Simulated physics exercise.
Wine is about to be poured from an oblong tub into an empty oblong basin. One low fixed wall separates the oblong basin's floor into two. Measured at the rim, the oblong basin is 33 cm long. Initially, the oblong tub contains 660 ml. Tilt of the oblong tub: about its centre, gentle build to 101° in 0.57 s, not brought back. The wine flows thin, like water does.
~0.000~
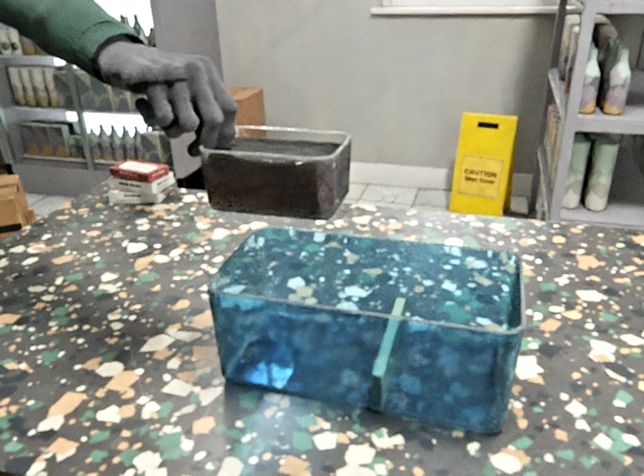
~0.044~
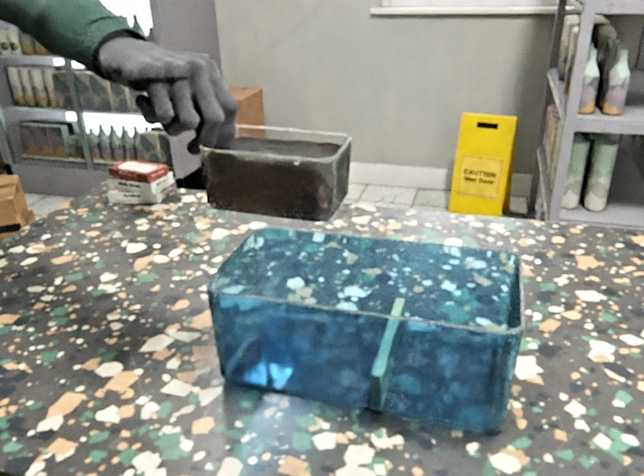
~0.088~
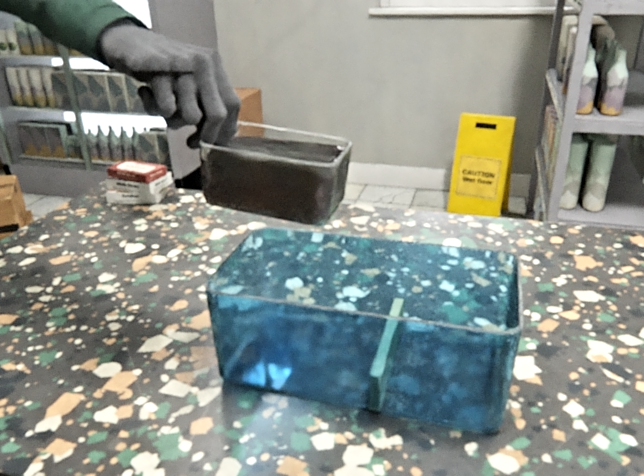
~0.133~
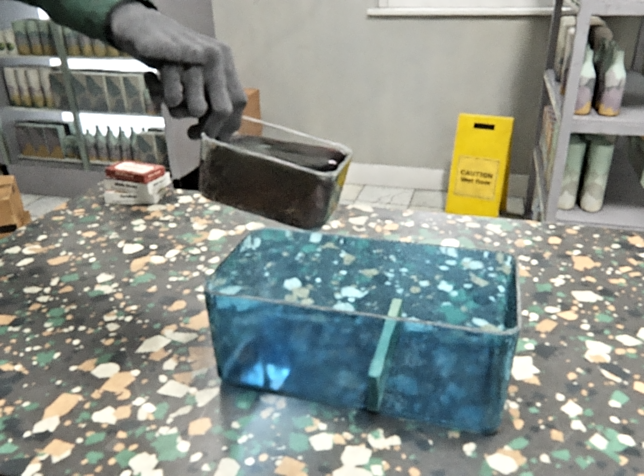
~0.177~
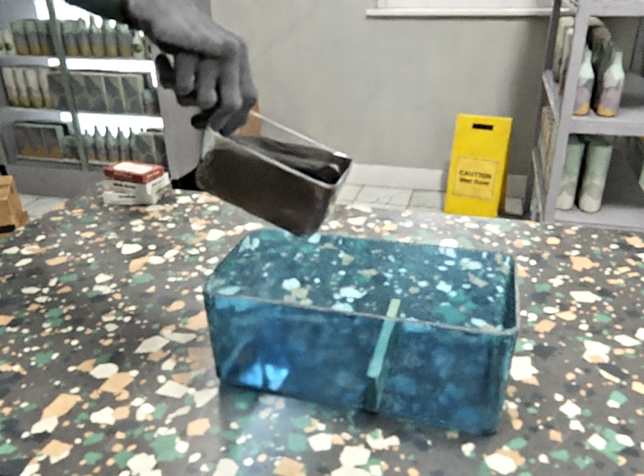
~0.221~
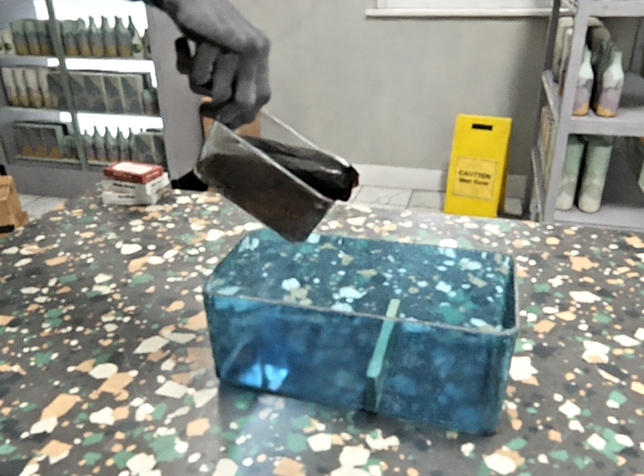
At the start, a gray hand in a green sleeve holds a small oblong tub of dark liquid level behind an empty blue oblong basin on a speckled counter. The tub tilts slowly, then more steeply, down to the right, and the dark liquid slides to its right rim and begins bulging over the edge.
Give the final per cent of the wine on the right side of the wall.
The right side ends with about 48 per cent.
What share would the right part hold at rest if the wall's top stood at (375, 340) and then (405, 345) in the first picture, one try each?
Around 65 and 30 percent, in that order.
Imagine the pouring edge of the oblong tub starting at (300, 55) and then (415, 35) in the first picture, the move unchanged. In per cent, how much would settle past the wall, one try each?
It comes to 30 per cent, and then 80 per cent.
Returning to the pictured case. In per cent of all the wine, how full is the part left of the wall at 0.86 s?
About 48 percent.
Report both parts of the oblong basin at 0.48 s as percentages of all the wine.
20 per cent left and 32 right, roughly.
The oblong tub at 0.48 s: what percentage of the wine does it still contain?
At that time about 18 in a hundred parts are still held.
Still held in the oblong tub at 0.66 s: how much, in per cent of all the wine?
Close to 3 percent of the total.
After 0.48 s the tilt is 94° and 18 per cent is still to pour, 20 is left of the wall and 32 right of it.
After 0.66 s the tilt is 101° and 3 per cent is still to pour, 43 is left of the wall and 51 right of it.
After 0.86 s the tilt is 101° and 0 per cent is still to pour, 49 is left of the wall and 48 right of it.
After 1.07 s the tilt is 101° and 0 per cent is still to pour, 51 is left of the wall and 48 right of it.
In the end 51 per cent lies left of the wall, 48 right of it and 1 outside.
